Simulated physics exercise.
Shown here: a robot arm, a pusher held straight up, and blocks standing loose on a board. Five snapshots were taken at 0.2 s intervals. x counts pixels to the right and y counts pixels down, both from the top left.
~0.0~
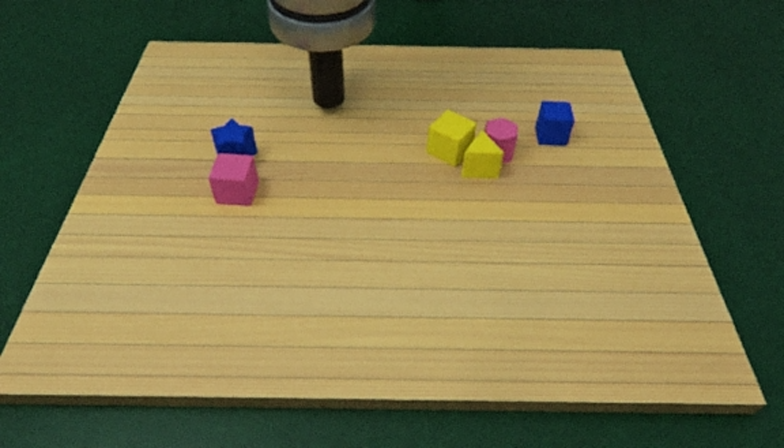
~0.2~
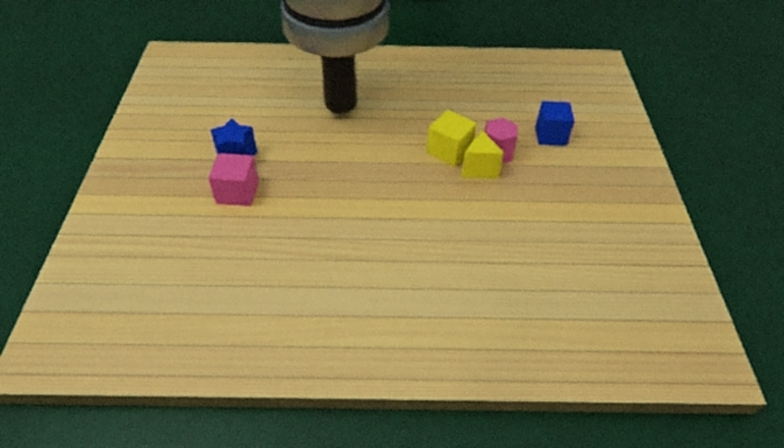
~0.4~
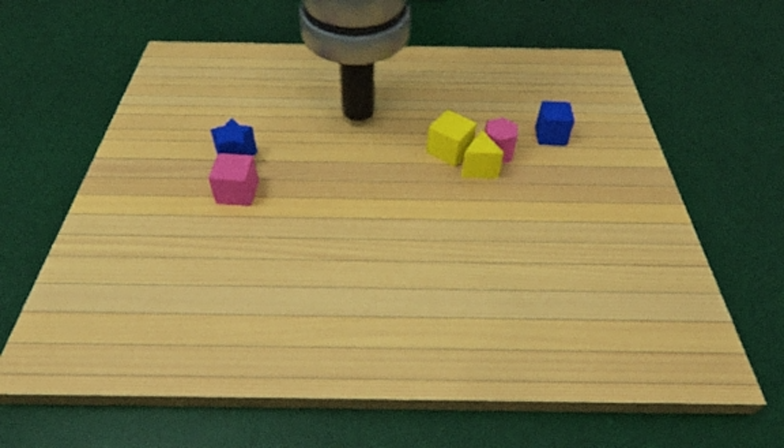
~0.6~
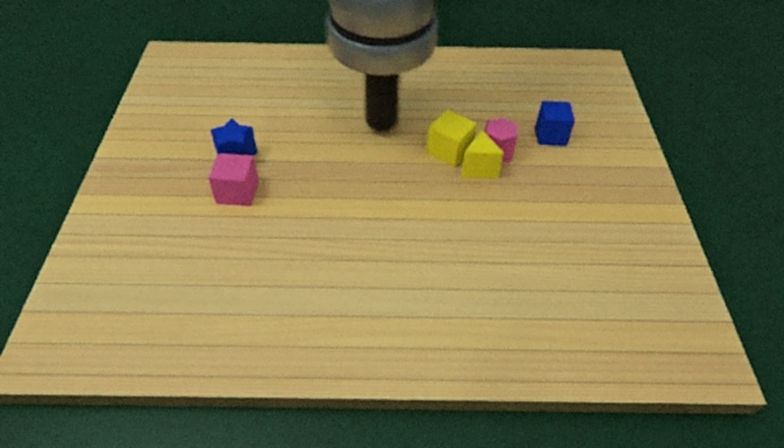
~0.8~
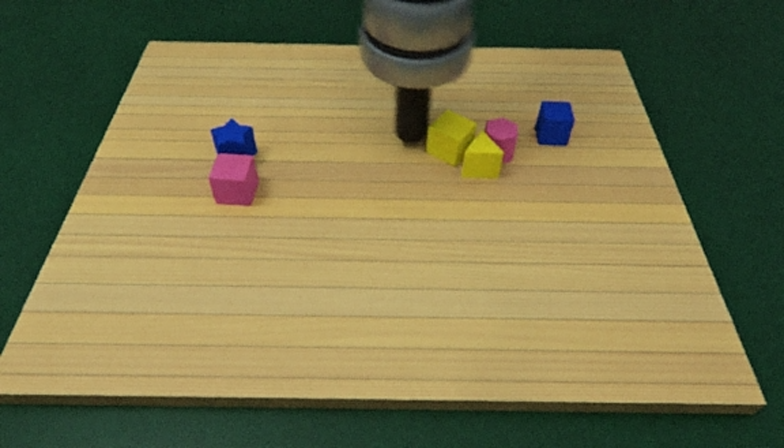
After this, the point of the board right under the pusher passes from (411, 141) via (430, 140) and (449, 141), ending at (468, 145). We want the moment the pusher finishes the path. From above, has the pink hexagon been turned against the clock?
That would be a yes.
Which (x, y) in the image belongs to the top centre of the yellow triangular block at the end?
Its top middle is near (509, 159).
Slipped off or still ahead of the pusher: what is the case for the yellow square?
The pusher keeps it before itself.
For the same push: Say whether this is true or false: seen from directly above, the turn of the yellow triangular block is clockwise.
My answer: True.
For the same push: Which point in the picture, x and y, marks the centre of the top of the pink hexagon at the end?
In the picture, it is at (537, 136).
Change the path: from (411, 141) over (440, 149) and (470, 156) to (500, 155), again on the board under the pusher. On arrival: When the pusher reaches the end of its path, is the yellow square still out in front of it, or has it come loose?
When the path is over, you would find the yellow square still in front of the pusher.
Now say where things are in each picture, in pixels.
In the first picture, pusher's lower end (329, 100); yellow square (453, 124); yellow triangular block (484, 144); pink hexagon (502, 128).
In the second picture, pusher (341, 105); blocks still.
In the third picture, pusher (358, 112); blocks still.
In the fourth picture, pusher (382, 121); blocks still.
In the fifth picture, pusher (411, 133); yellow square (453, 124); yellow triangular block (484, 144); pink hexagon (502, 128).
On the path given first. Halfway along, pusher (440, 132); yellow square (473, 128); yellow triangular block (491, 147); pink hexagon (514, 130).
At the end, pusher (469, 137); yellow square (499, 137), turned 25° clockwise; yellow triangular block (509, 159), turned 30° clockwise; pink hexagon (537, 136), turned 40° anticlockwise.
